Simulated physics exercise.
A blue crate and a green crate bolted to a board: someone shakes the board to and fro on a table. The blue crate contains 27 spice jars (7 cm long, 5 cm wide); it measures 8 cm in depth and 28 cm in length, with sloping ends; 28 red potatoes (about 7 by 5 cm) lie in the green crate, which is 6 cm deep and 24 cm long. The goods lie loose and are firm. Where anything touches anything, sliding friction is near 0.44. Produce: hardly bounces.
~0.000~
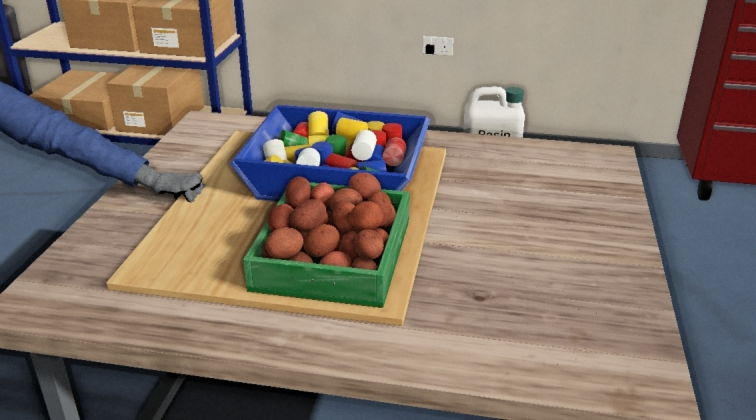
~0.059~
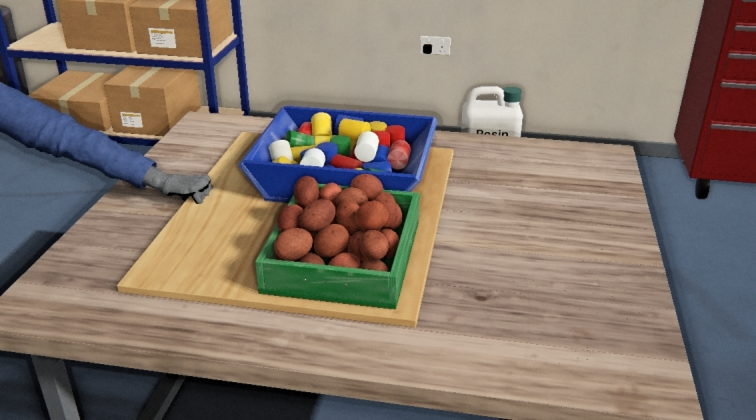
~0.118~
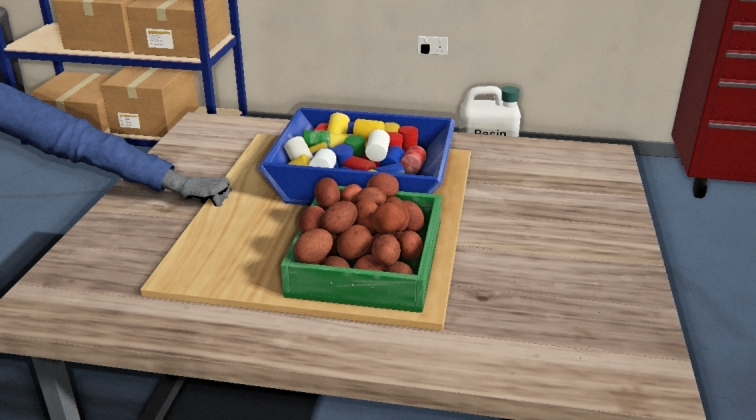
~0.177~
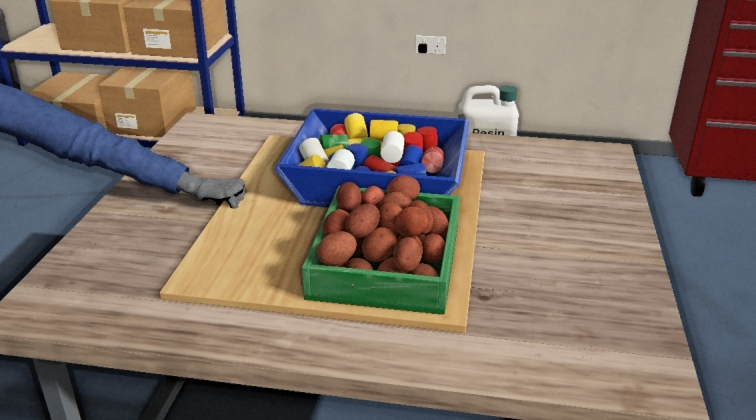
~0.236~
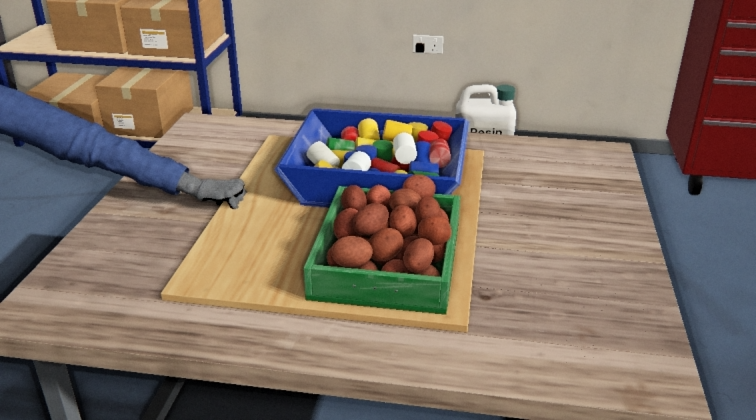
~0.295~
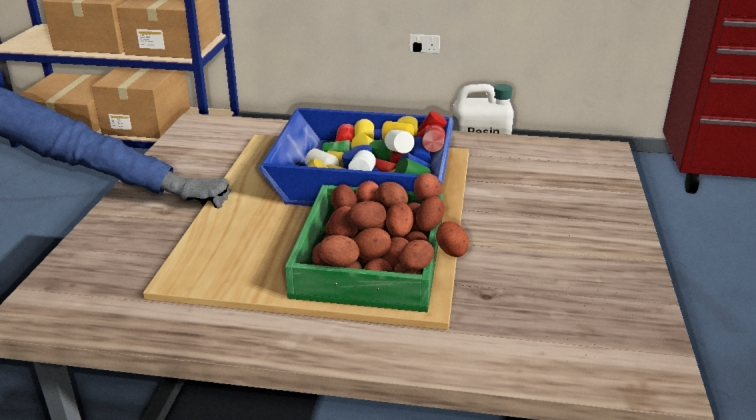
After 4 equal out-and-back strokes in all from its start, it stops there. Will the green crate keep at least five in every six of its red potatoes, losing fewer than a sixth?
Spilled share: Above one sixth.
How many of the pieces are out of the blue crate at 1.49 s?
Blue crate - about 1 out by that time.
After 0.59 s, blue crate 27 in, 0 out and green crate 21 in, 7 out.
After 0.97 s, blue crate 27 in, 0 out and green crate 22 in, 6 out.
After 1.49 s, blue crate 26 in, 1 out and green crate 21 in, 7 out.
When it is over (at 2.16 s), blue crate 26 in, 1 out and green crate 20 in, 8 out. Asked share, 8 of 28, 29 per cent.
